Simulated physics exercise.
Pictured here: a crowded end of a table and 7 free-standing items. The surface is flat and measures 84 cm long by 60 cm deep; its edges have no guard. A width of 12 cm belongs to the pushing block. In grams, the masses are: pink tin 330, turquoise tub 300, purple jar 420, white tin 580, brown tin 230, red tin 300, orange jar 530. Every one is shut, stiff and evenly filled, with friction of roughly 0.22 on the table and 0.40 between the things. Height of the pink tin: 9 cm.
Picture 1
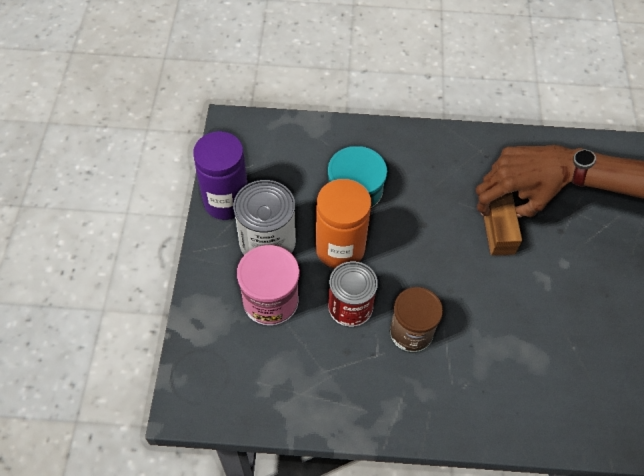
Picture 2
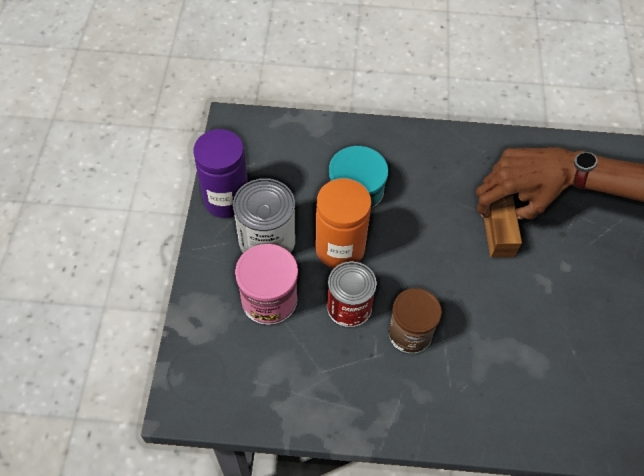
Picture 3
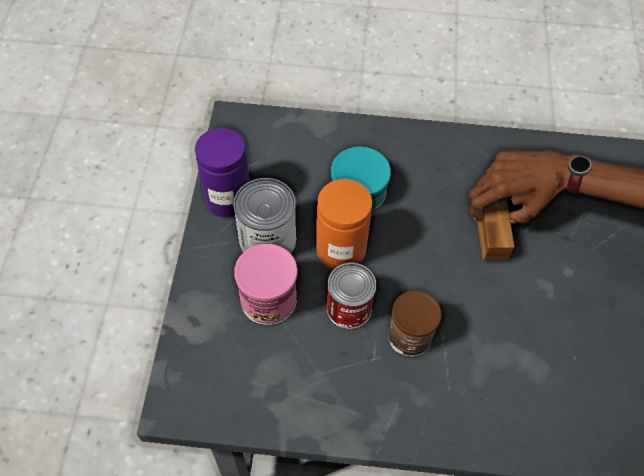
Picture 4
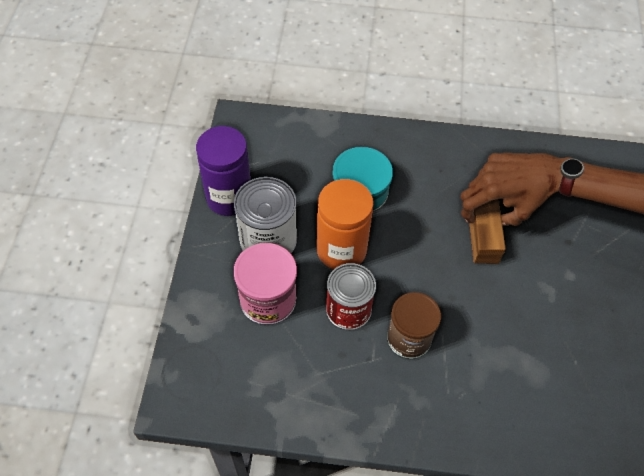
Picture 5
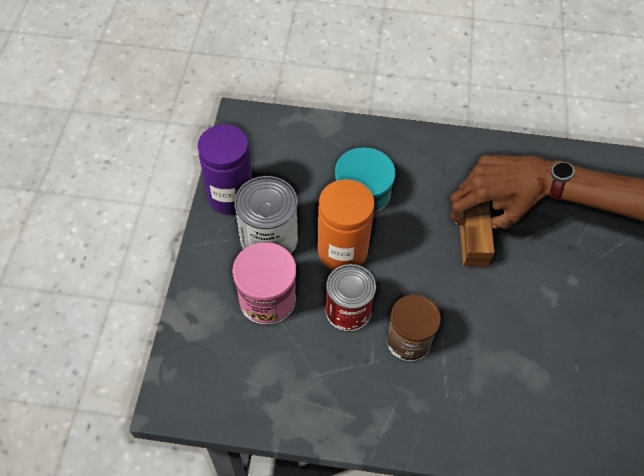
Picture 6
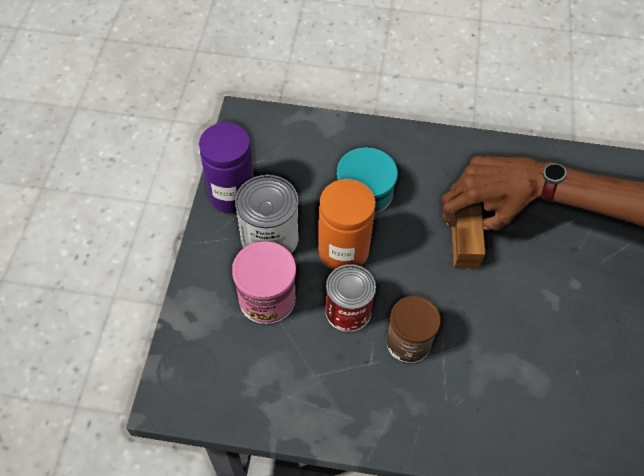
A hand wearing a dark watch slid a small wooden block slowly leftward across a dark tabletop, while the seven colorful jars, tubs and tins clustered at the left end stayed put, untouched.
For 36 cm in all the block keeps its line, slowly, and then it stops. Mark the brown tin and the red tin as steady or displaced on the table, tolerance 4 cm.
Marks: Brown tin steady; red tin steady.
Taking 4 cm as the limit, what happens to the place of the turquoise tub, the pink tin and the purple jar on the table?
First, the turquoise tub is moved away; second, the pink tin stays in its position; third, the purple jar stays in its position.
Then, 0.90 s on from there, 21 cm of push; turquoise tub moved 5 cm; orange jar moved 2 cm.
Then, 1.20 s on from there, 26 cm of push; turquoise tub moved 8 cm; orange jar moved 6 cm; white tin moved 3 cm.
Then, 1.60 s on from there, 32 cm of push; orange jar moved 13 cm; white tin moved 9 cm; turquoise tub moved 9 cm.
In the end, not toppled but over 4 cm from the start, turquoise tub, white tin and orange jar; the other 4 under 4 cm from the start. At the end, from the last picture's camera, brown tin near (412, 331), red tin near (350, 299).
